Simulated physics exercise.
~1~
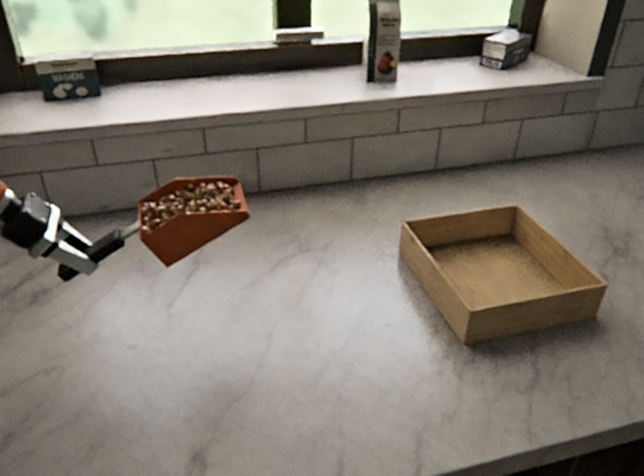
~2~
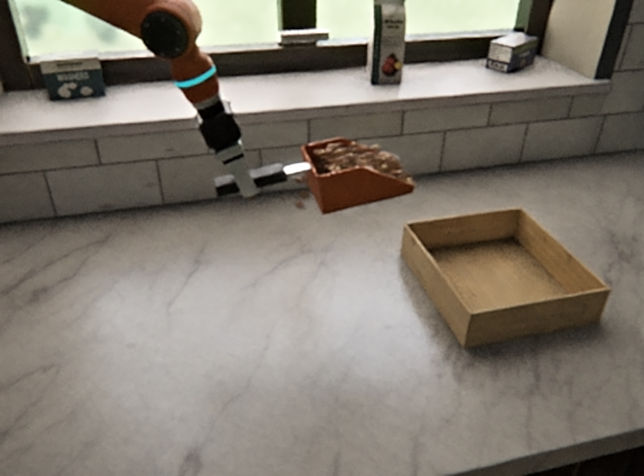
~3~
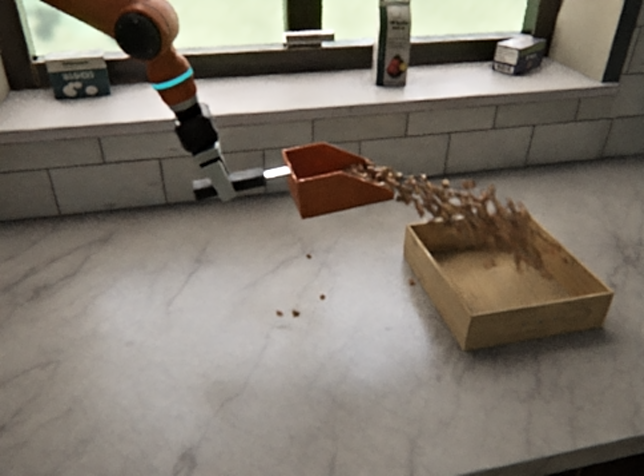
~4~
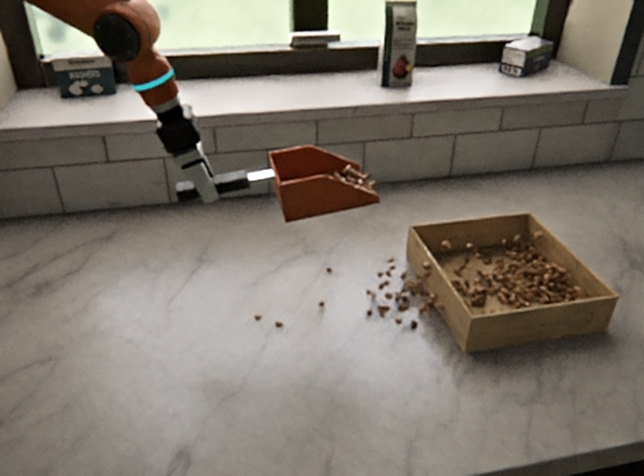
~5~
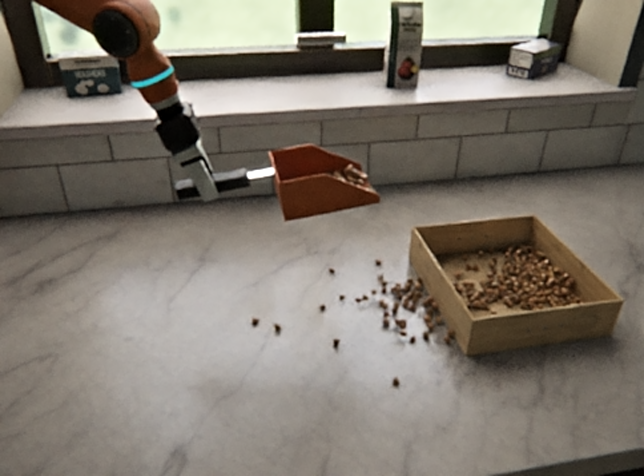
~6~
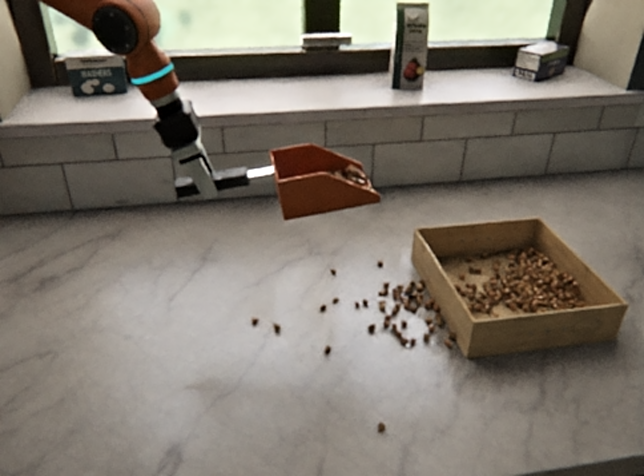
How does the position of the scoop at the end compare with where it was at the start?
The scoop starts toward the left side of the view and ends farther right and a little higher, nearer the wooden box.
